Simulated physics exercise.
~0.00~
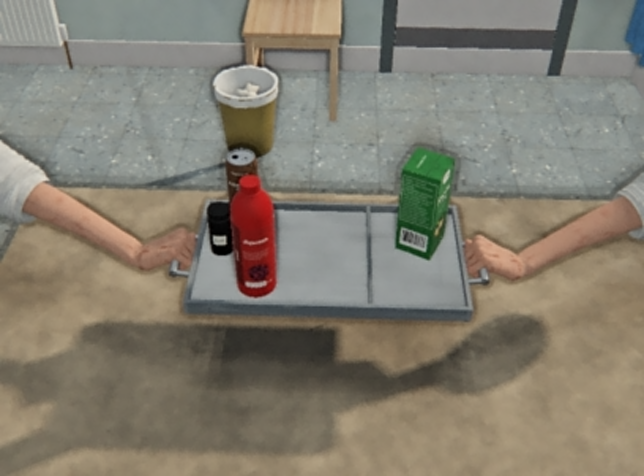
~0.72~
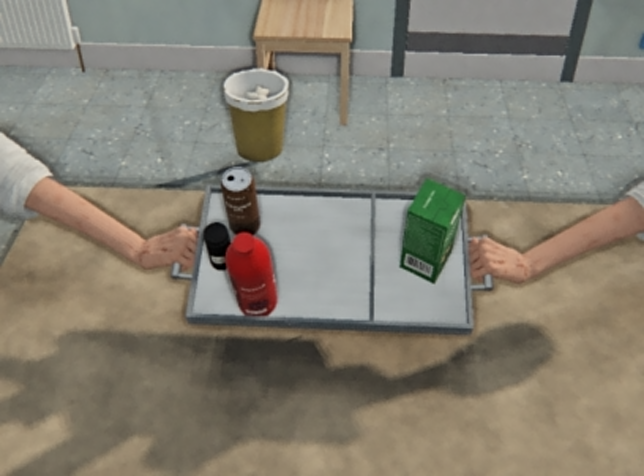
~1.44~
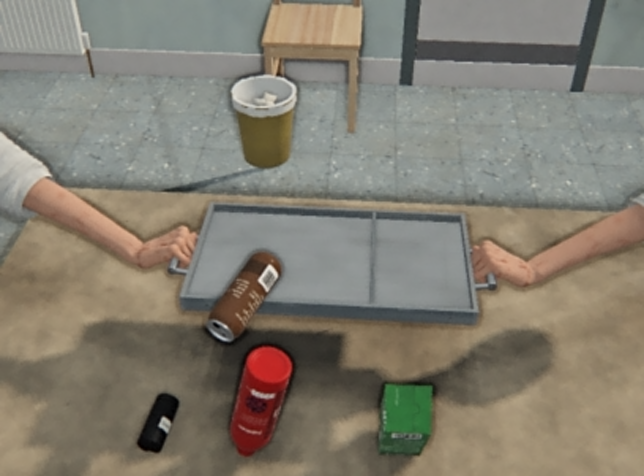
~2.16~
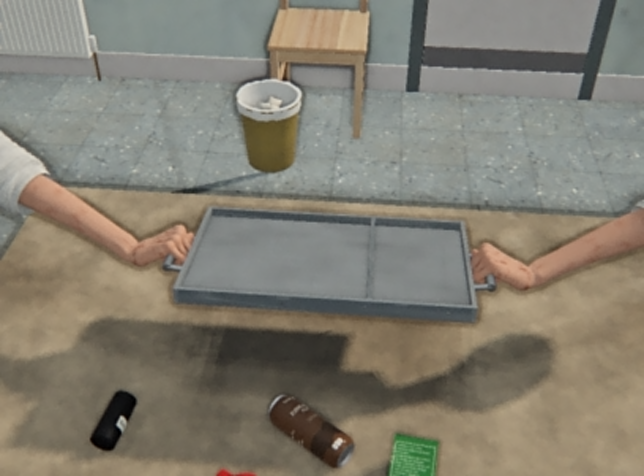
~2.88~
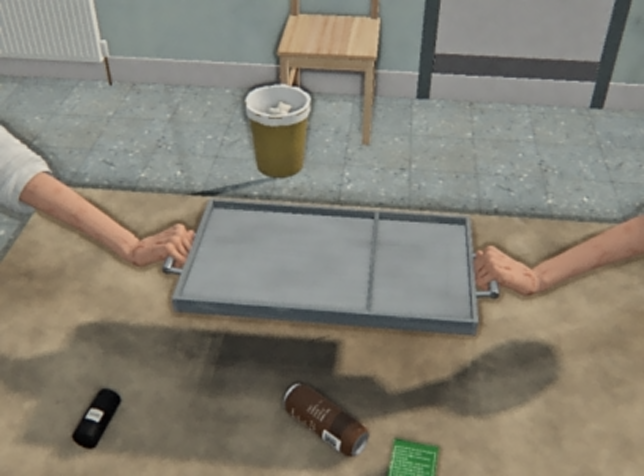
In a room with a tiled floor, two hands tip a serving tray towards the viewer, and a black shaker, red bottle, green carton and then a brown can slide off the near edge; the tray tilts back and levels, empty, with the fallen items lying below.
